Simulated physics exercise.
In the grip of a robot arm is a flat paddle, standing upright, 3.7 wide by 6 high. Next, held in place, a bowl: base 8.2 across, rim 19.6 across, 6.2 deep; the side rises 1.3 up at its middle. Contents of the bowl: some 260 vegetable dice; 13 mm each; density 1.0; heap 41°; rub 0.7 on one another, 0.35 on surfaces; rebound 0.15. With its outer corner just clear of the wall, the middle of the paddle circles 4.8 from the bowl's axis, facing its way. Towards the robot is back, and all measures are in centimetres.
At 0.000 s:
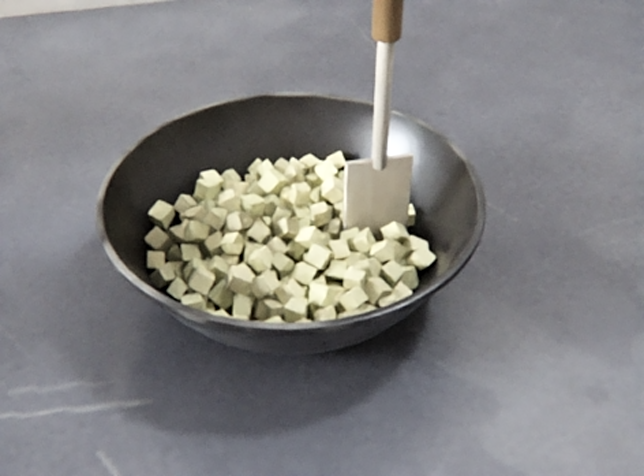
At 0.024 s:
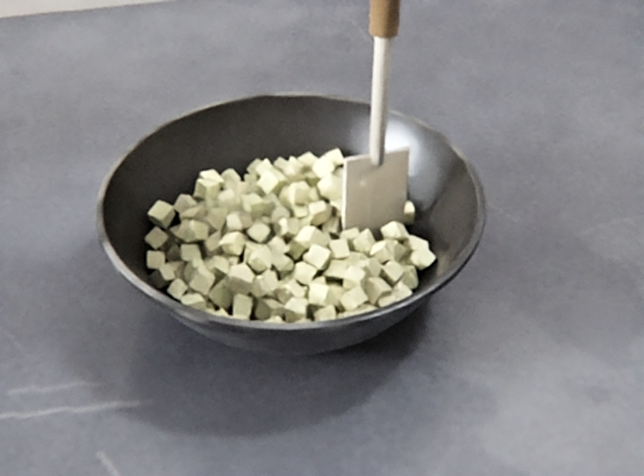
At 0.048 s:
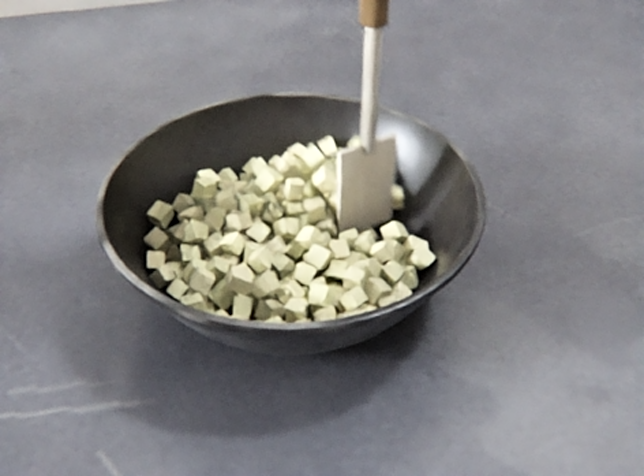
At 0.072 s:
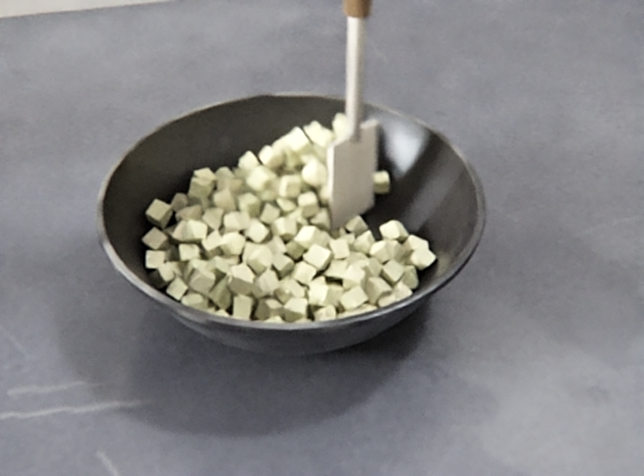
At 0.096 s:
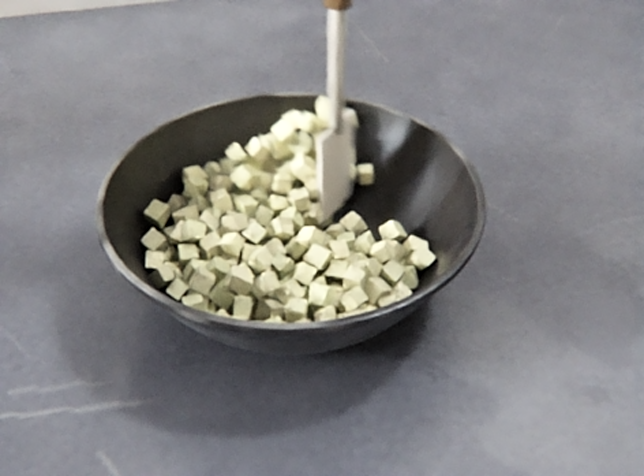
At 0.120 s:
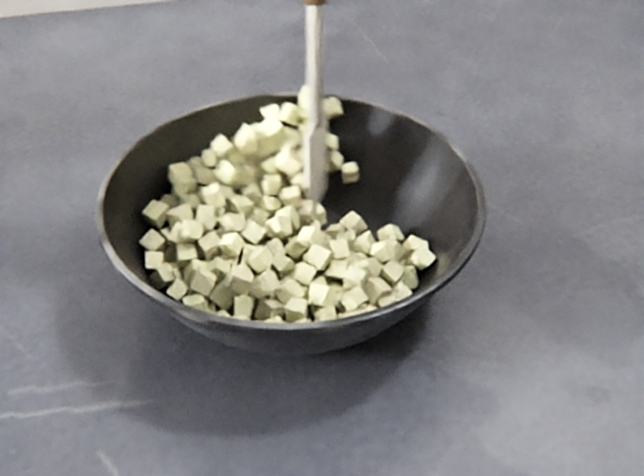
A dark grey bowl of pale green cubes sits on a mottled blue-grey surface with faint pale streaks at lower left, seen from above at an angle by a still camera. A flat off-white paddle with a light shaft and brown handle stands in the bowl's right side. It sweeps leftward toward the back, turning edge-on and pushing cubes up along the far wall, baring the dark interior at right.
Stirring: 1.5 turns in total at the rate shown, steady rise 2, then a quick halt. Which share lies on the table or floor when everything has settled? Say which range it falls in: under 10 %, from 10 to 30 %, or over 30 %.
It falls from 10 to 30 %.
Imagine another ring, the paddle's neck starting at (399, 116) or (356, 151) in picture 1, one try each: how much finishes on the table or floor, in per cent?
Close to 15 and 5 in a hundred.
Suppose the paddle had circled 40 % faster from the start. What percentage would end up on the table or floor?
Roughly 40 per cent.
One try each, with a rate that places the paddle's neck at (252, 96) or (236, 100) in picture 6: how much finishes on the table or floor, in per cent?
Around 45 and 50 percent, in that order.
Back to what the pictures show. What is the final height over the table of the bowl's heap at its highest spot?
About 6.0 centimetres.
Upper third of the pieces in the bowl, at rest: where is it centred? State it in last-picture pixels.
Near (215, 228).
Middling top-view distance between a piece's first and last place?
Something like 10 centimetres, give or take.
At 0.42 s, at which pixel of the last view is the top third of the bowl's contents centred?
Around (323, 287).
After 0.42 s, 248° round, highest piece 8 above the table; 239 in the bowl, 17 on the table or floor, 6 in flight or on the tool.
After 0.73 s, 74° round, highest piece 8 above the table; 217 in the bowl, 41 on the table or floor, 4 in flight or on the tool.
After 1.08 s, 180° round, highest piece 6 above the table; 210 in the bowl, 52 on the table or floor.
After 1.78 s, 180° round, highest piece 6 above the table; 210 in the bowl, 52 on the table or floor.
In the end, 210 in the bowl, 52 on the table or floor. That is 20 % on the table or floor.
